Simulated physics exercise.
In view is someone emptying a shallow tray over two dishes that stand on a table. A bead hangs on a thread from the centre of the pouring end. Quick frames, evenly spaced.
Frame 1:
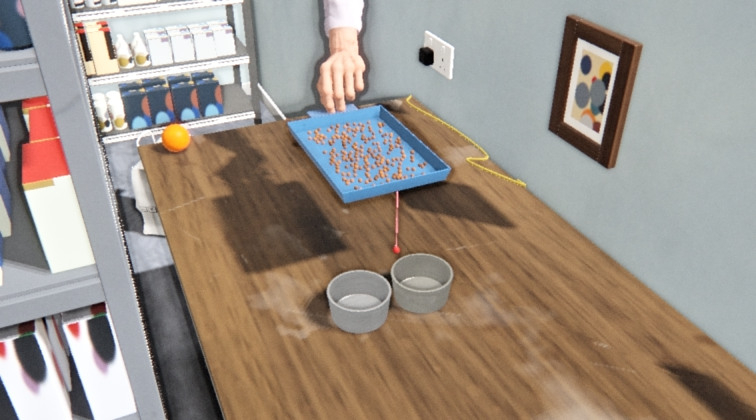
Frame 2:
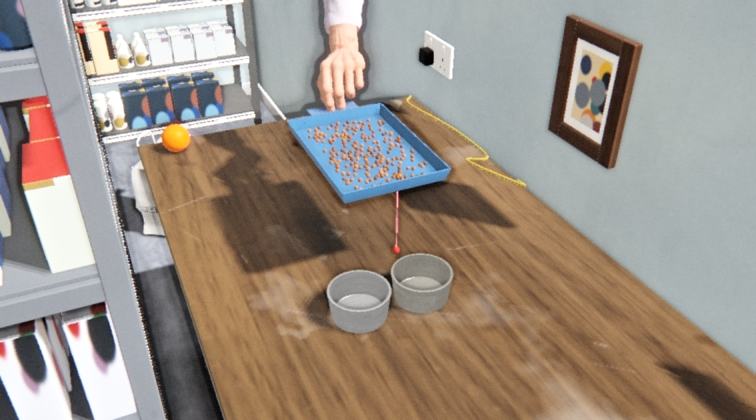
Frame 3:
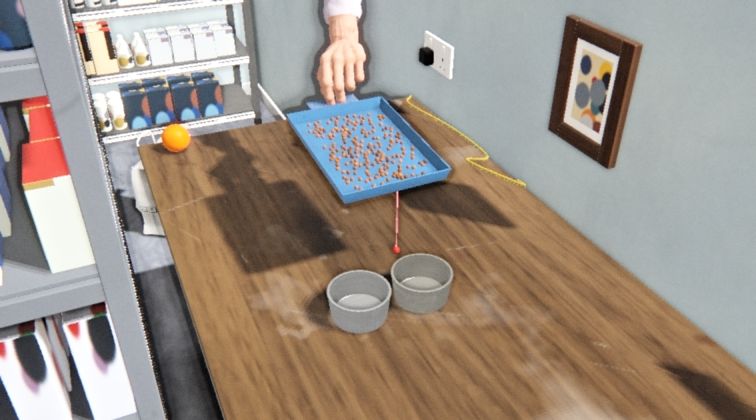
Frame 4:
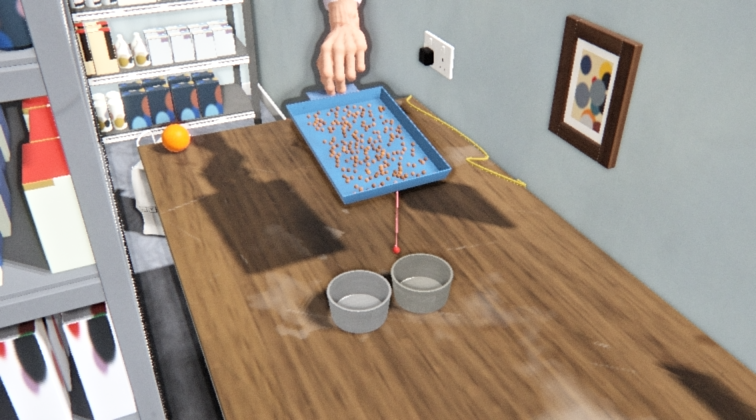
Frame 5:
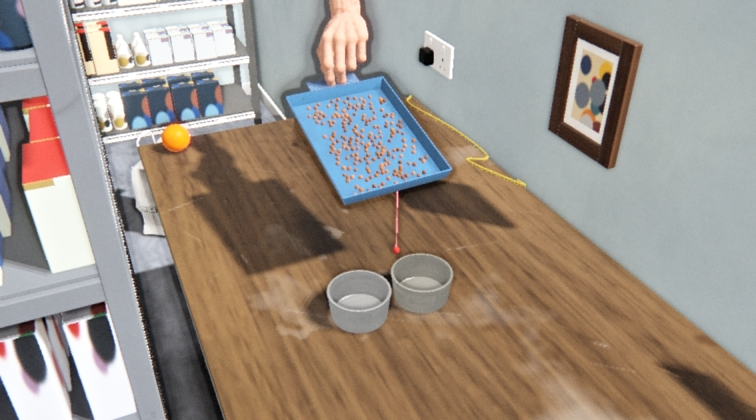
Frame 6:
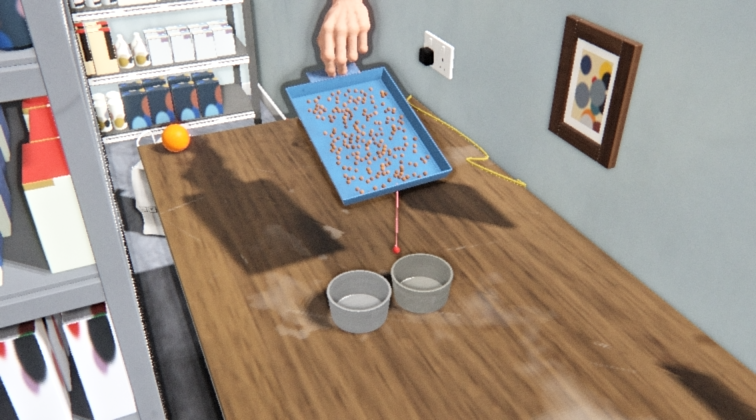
A hand raises the back of a blue tray of small pieces above two gray dishes.
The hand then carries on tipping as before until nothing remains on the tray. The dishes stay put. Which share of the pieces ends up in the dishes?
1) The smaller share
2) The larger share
(2) The larger share.
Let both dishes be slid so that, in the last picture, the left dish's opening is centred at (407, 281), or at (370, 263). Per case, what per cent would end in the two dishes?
I'd say about 40 percent, followed by about 20 percent.
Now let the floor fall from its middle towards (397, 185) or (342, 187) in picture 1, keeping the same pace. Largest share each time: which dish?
It would be the right-side one to begin with, and after that the left-side one.
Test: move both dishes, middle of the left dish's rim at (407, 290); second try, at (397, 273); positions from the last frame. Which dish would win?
First place: The leftmost one; second place: The leftmost one.
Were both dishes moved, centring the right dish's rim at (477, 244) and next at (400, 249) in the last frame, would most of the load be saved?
The pair would catch the lesser share the first time and the lesser share the second time.
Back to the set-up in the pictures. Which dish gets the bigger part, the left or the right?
The left-positioned one, it's fuller.
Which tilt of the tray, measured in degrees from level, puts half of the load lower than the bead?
Roughly 105 degrees.
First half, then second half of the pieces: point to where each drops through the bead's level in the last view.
Near (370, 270) to start, and near (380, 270) afterwards.
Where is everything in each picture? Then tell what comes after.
In the first picture, corners of the pouring end at (345, 191) and (446, 168), level; middle of the load at (362, 156), cereal balls; left dish at (372, 319); right dish at (436, 299); bead on its thread at (396, 250).
In the second picture, corners of the pouring end at (345, 191) and (446, 168), level; middle of the load at (362, 155).
In the third picture, corners of the pouring end at (345, 192) and (446, 168), tipped barely, lowest at the left corner; middle of the load at (362, 152).
In the fourth picture, corners of the pouring end at (345, 193) and (446, 168), tipped a little, lowest at the left corner; middle of the load at (362, 147).
In the fifth picture, corners of the pouring end at (346, 195) and (447, 168), tipped a little, lowest at the left corner; middle of the load at (362, 143).
In the sixth picture, corners of the pouring end at (346, 196) and (447, 168), tipped clearly, lowest at the left corner; middle of the load at (363, 141), about half on the move; left dish at (372, 319); right dish at (436, 299).
Soon after the last picture, tray tipped steeply; nearly all on the tray; a stray few in the left dish; a small part in the air.
A little later, tray tipped right over; about half on the tray; about a quarter in the left dish; a stray few in the right dish; a small part outside both; about a third in the air.
Later still, tray tipped past a quarter turn; about two thirds in the left dish; about a quarter in the right dish; a small part outside both.
At rest, tray tipped past a quarter turn; about two thirds in the left dish; about a quarter in the right dish; a small part outside both.
